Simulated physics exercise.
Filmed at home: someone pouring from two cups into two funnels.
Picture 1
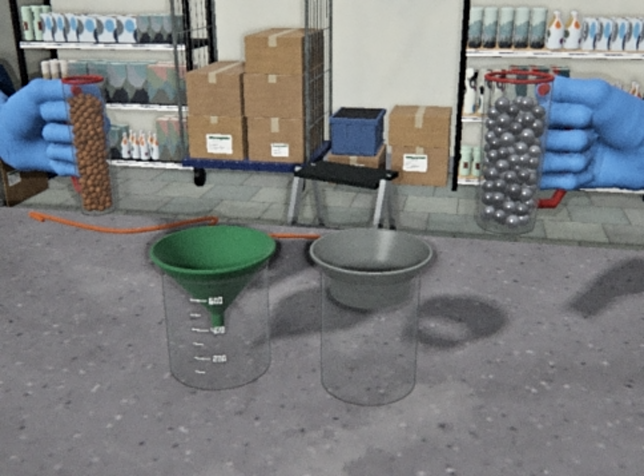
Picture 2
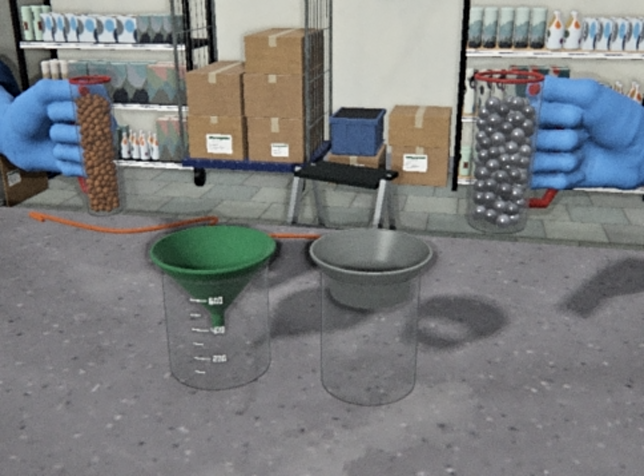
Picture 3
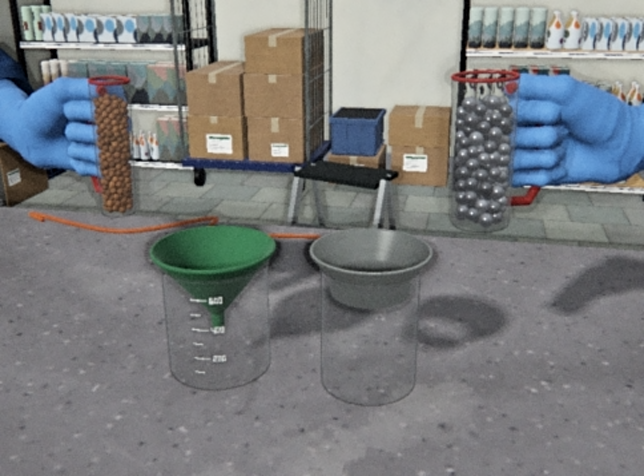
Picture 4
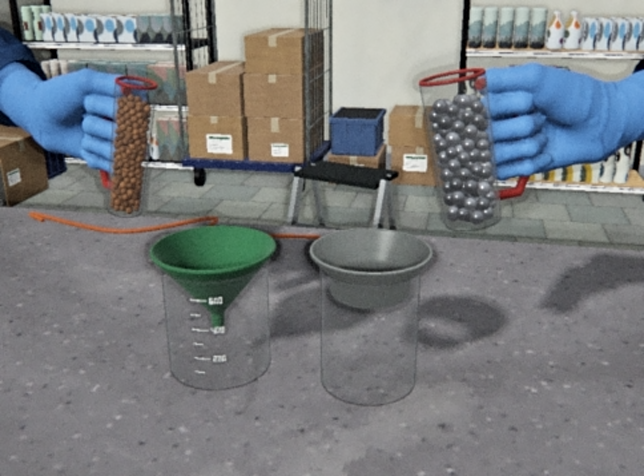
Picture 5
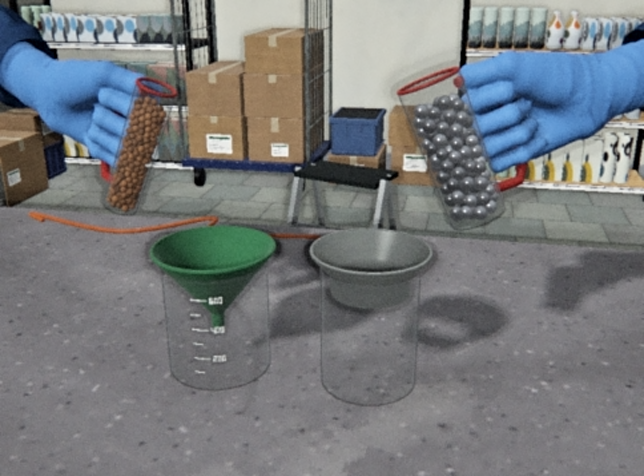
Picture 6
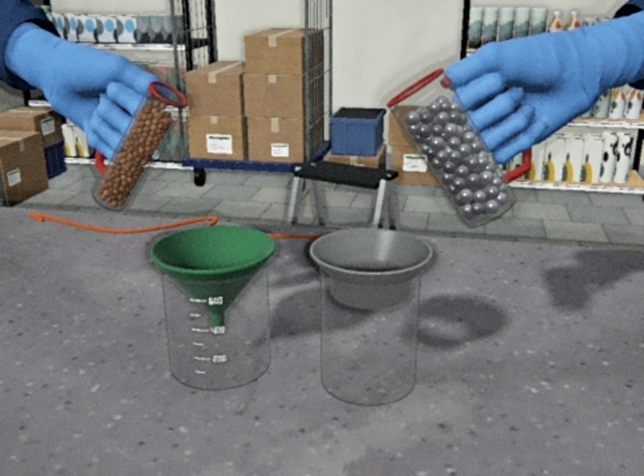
Two blue-gloved hands move cups of brown and silver balls inward, then tilt them toward funnels.
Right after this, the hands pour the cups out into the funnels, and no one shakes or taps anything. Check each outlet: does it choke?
In order: Left: Most likely it stops flowing; right: Most likely it empties out fully.
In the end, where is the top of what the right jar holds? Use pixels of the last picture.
My guess is somewhere close to (376, 344).
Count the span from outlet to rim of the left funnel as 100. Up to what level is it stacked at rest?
About 80 %.
Then, 0.36 s on from there, left, the whole lot still in the cup; right, the whole lot still in the cup.
Then, 0.73 s on from there, left, the whole lot still in the cup; right, all but a few still in the cup, only a few in or over the funnel.
Then, 1.18 s on from there, left, near half still in the cup, near a third in or over the funnel, only a few down in the jar; right, near a quarter still in the cup, near a third in or over the funnel, near half down in the jar.
In the end, left, all but a few stuck in the funnel, only a few down in the jar; right, the whole lot down in the jar.
